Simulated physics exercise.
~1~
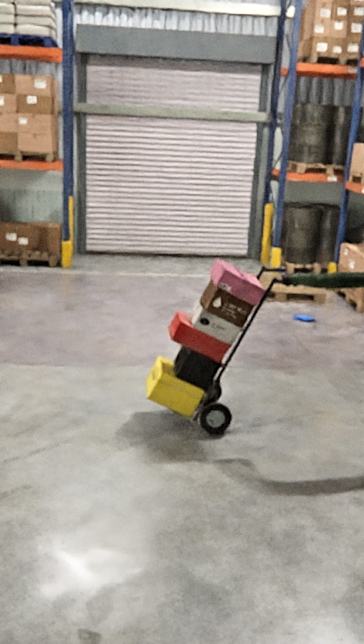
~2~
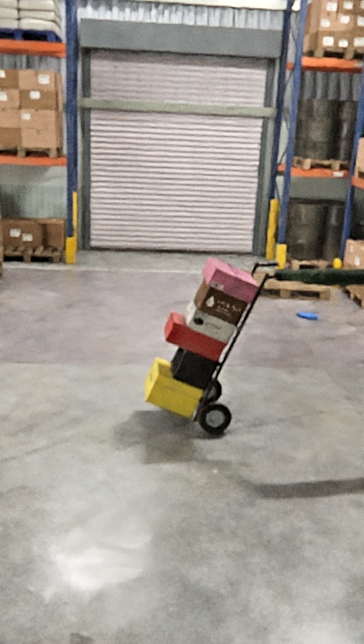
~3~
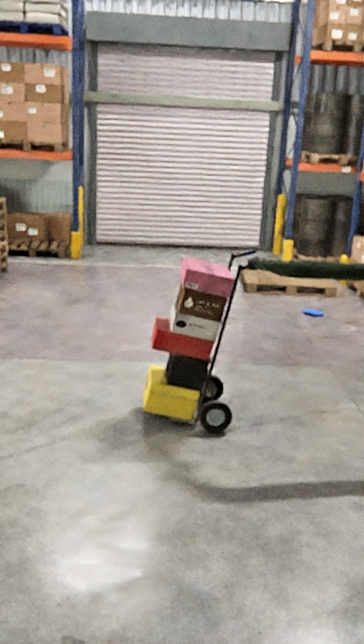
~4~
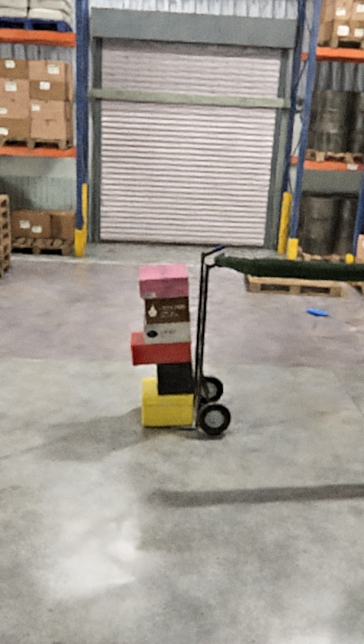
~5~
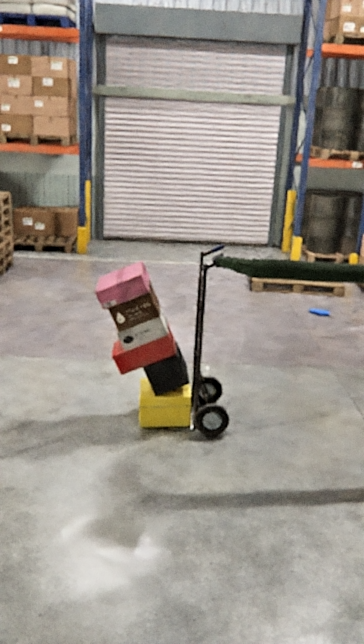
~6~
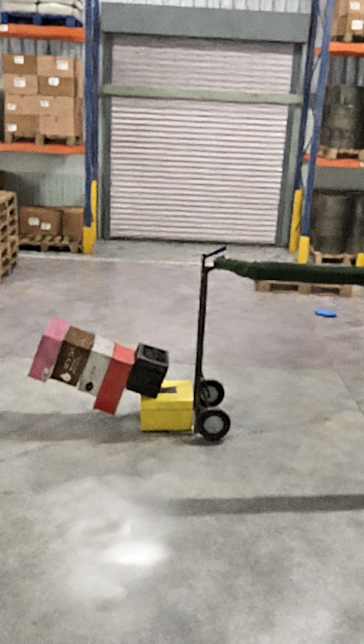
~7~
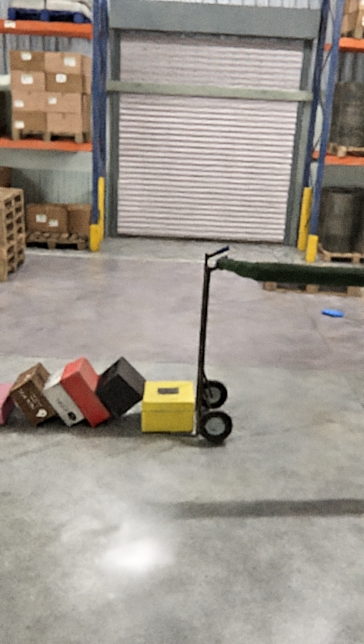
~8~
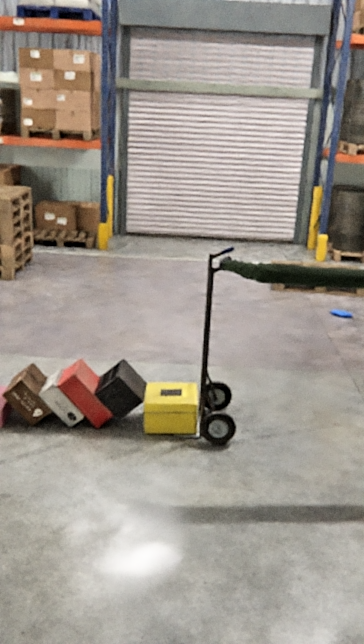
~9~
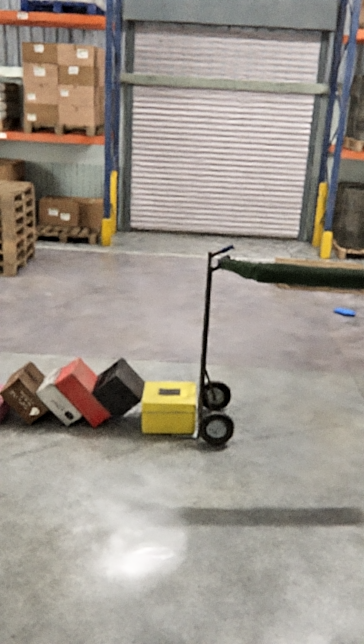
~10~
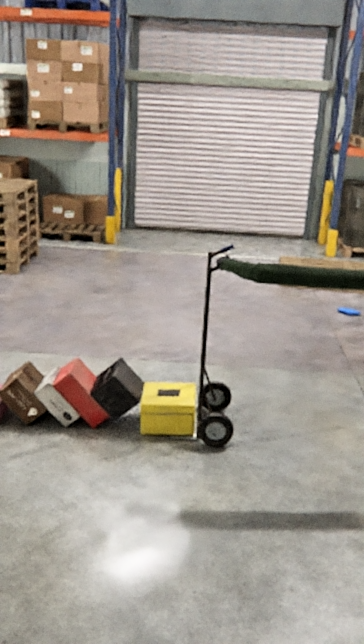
A stack of colorful boxes toppled off a tilted hand truck in a warehouse as it swung upright, the upper ones spilling leftward and ending up leaning in a row on the floor, while the yellow toolbox stayed put at the truck's base.
